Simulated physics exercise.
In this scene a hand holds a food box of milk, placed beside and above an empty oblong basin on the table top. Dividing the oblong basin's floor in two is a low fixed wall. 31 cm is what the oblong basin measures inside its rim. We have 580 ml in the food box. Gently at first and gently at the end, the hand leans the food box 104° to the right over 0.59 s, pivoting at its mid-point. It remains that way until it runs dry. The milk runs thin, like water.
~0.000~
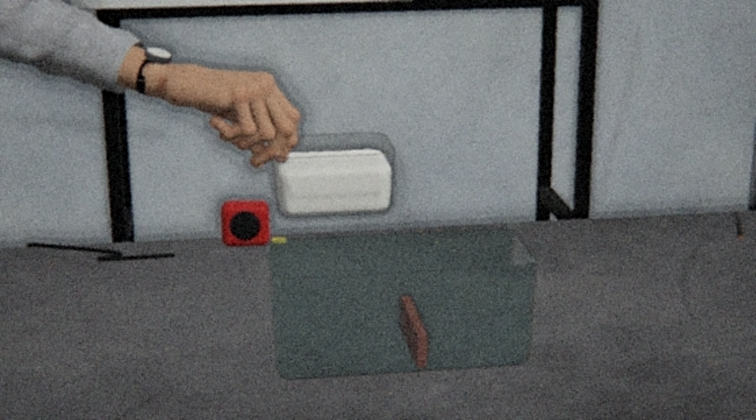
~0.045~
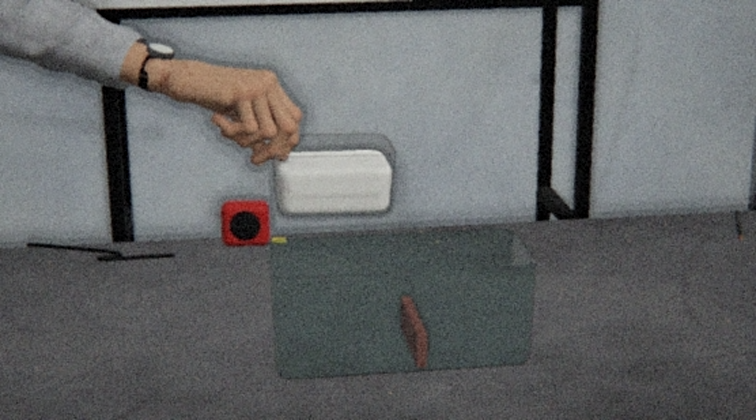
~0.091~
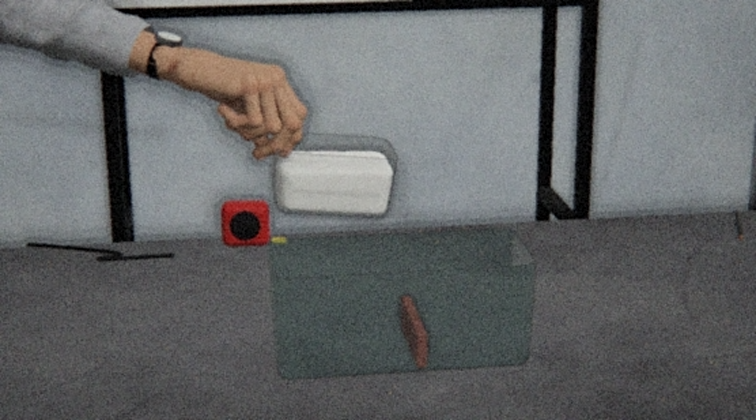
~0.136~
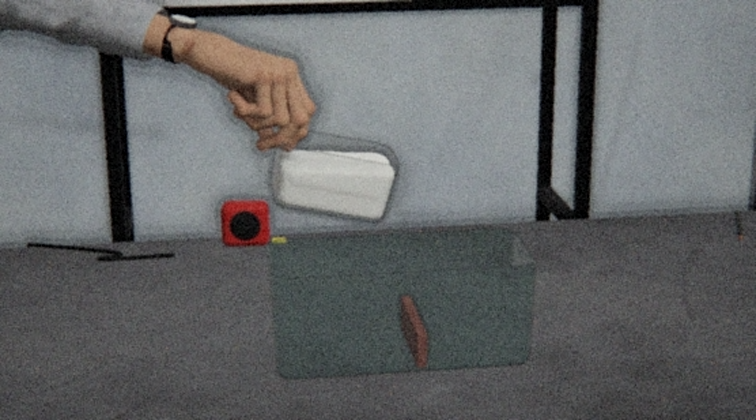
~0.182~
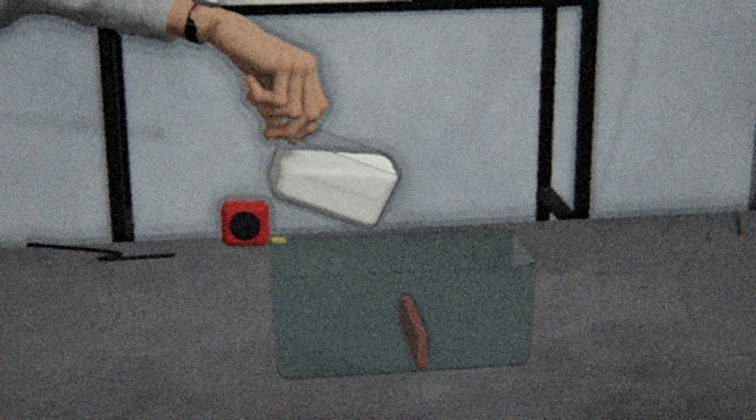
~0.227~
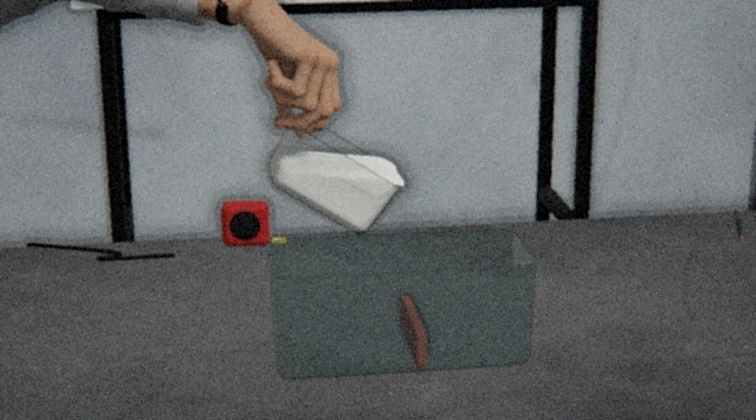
A hand tilting a clear food box of white milk steadily to the right above an empty oblong basin on a table.
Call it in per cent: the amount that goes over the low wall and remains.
I would put it at about 59 per cent.
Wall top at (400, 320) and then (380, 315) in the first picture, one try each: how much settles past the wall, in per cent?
I'd put it at about 75 per cent for the first and about 90 per cent for the second.
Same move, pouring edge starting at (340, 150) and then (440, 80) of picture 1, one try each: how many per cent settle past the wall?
5 then 80 %.
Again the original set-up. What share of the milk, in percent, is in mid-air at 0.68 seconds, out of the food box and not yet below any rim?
About 4 % of the total.
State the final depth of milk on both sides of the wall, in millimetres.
Roughly 12 mm on the left side and 22 mm on the right side.
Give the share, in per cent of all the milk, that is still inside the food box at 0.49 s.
Roughly 22 per cent.
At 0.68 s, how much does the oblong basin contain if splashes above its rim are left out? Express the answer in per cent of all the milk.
Near 92 in a hundred.
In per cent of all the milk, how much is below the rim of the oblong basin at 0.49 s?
Around 50 percent.
After 0.49 s the tilt is 96° and 21 per cent is still to pour, 6 is left of the wall and 44 right of it.
After 0.68 s the tilt is 104° and 4 per cent is still to pour, 24 is left of the wall and 67 right of it.
After 0.87 s the tilt is 104° and 0 per cent is still to pour, 38 is left of the wall and 61 right of it.
After 1.09 s the tilt is 104° and 0 per cent is still to pour, 40 is left of the wall and 59 right of it.
In the end 40 per cent lies left of the wall, 59 right of it and 1 outside.
